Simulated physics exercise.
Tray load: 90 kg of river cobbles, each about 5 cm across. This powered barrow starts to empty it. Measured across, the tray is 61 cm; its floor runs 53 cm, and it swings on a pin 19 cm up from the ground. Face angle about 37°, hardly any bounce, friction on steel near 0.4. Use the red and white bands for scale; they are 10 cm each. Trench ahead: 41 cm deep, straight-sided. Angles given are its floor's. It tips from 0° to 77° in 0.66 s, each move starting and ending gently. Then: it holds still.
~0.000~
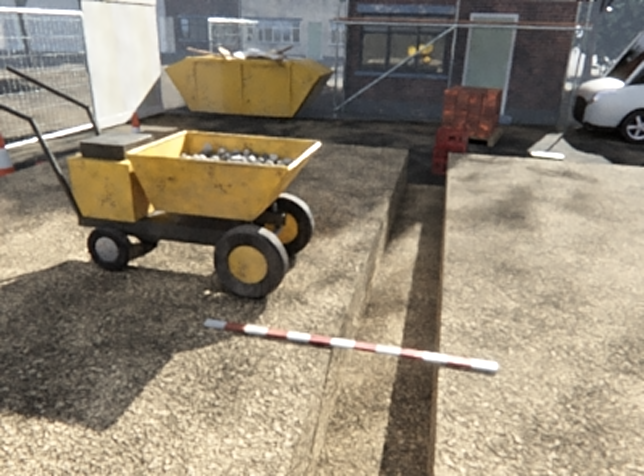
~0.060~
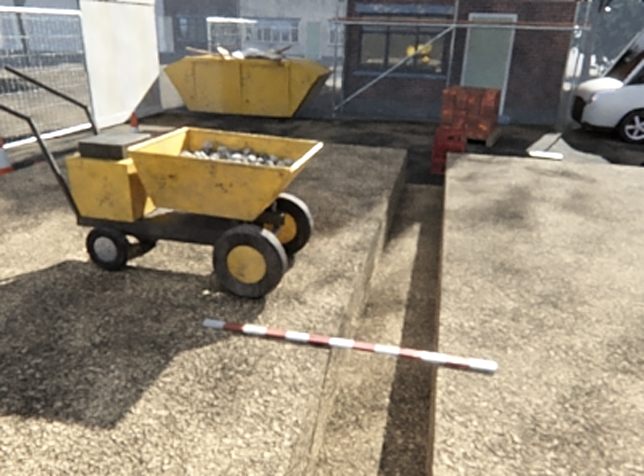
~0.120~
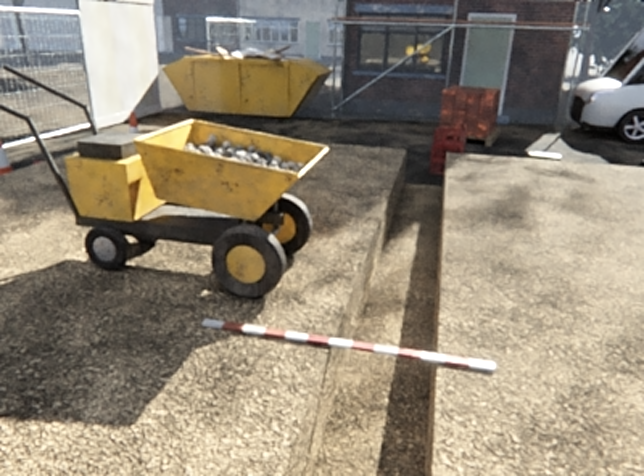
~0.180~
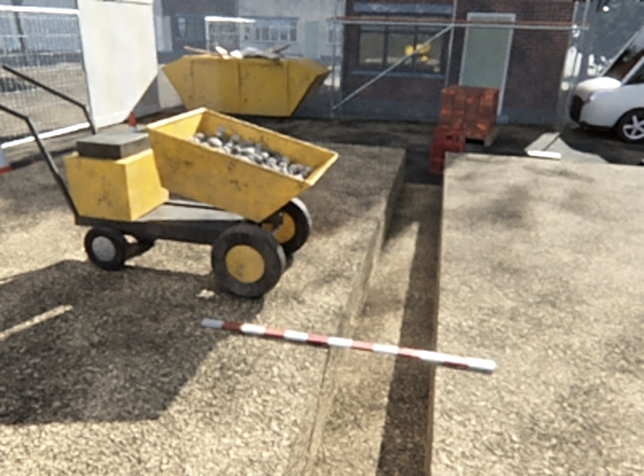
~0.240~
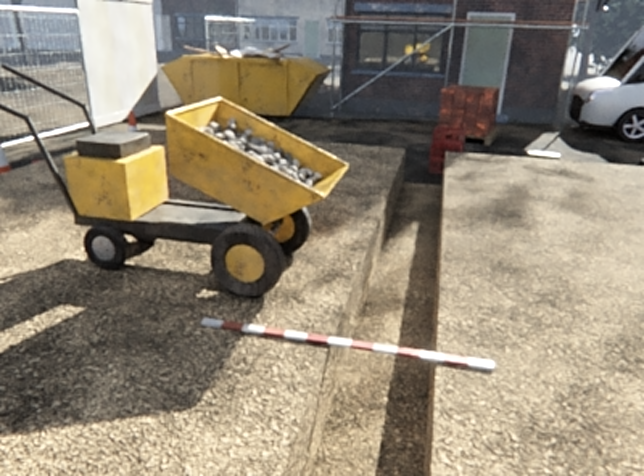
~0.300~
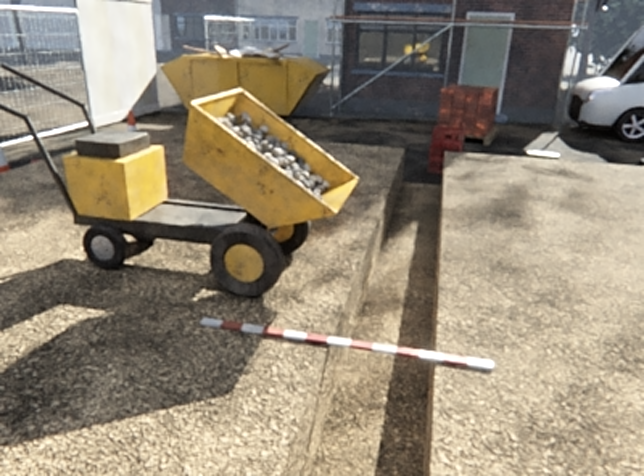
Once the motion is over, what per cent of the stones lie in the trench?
99 %.
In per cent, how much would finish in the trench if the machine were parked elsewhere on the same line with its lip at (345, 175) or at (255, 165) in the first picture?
Estimates: 50 % then 80 %.
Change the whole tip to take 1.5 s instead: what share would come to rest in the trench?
That would give about 100 percent.
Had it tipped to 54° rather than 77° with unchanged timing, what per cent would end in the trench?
About 35 per cent would end up in the trench.
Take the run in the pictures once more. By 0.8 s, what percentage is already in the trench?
Close to 30 per cent has got there by then.
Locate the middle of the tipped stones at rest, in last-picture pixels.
Their centre sits close to (400, 347).
After 0.5 s the floor is at 66°; 100 % in the tray; the foremost stones are at (343, 247).
After 0.8 s the floor is at 77°; 72 % in the tray, 28 % in the trench; the foremost stones are at (419, 309).
After 1.1 s the floor is at 77°; 11 % in the tray, 88 % in the trench, 1 % past the trench; the foremost stones are at (472, 314).
After 3.1 s the floor is at 77°; 0 % in the tray, 99 % in the trench, 1 % past the trench; the foremost stones are at (504, 317).
